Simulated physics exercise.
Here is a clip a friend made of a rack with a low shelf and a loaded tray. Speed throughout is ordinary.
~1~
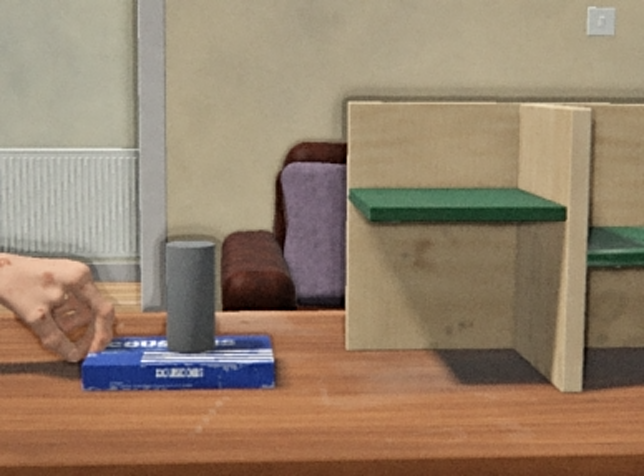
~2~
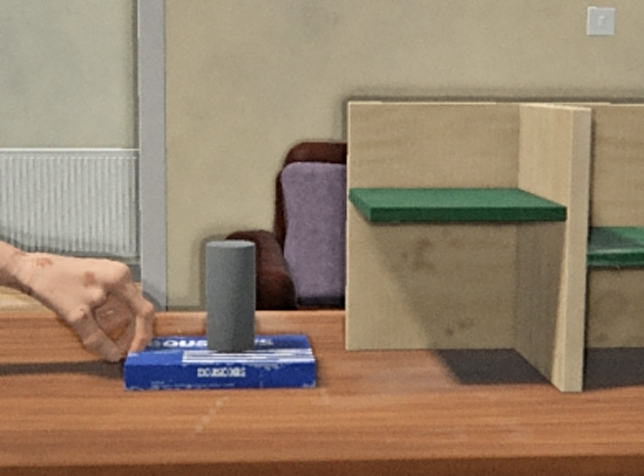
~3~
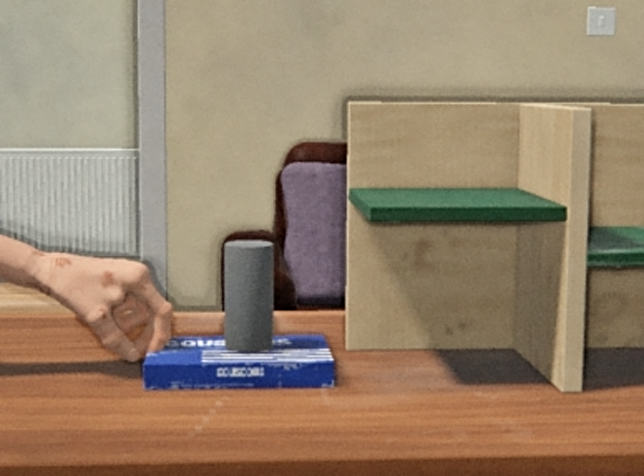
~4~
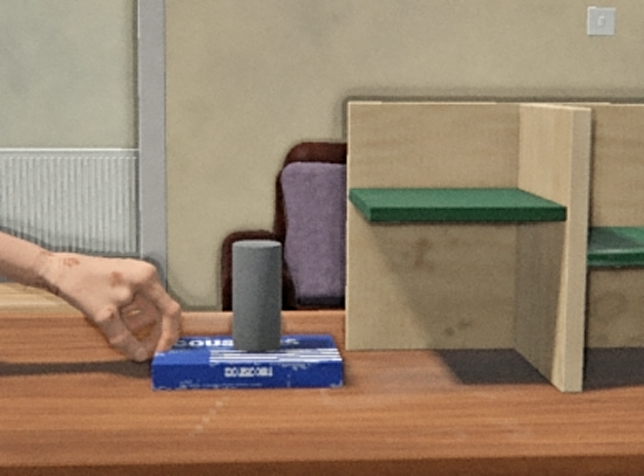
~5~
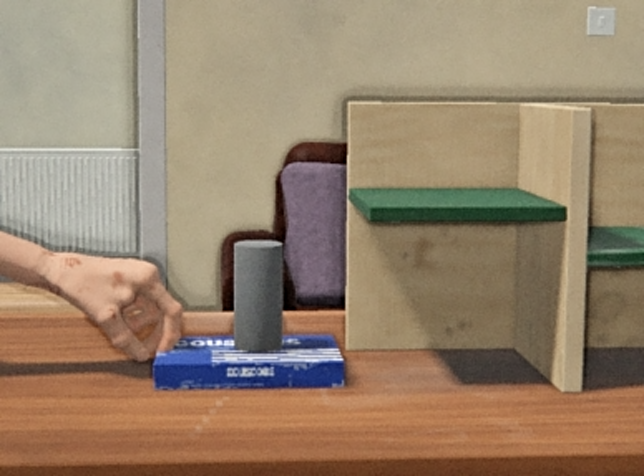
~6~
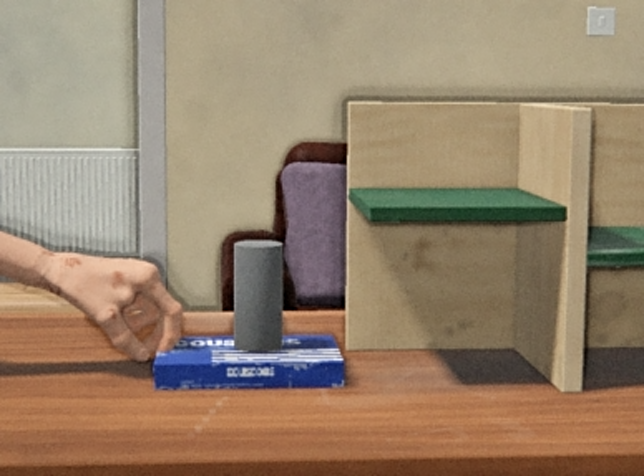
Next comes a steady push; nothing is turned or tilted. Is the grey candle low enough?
So the grey candle makes it in unharmed.
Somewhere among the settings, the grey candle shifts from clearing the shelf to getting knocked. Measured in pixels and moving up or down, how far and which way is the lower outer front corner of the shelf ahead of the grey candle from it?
It takes a shift of 36 pixels in the downward direction.
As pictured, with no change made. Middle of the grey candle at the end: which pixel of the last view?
I'd say it stops near (454, 295).
Then, 1.20 s past the last view, grey candle riding along near (340, 296).
Finally, the grey candle rides in untouched, near (454, 295).
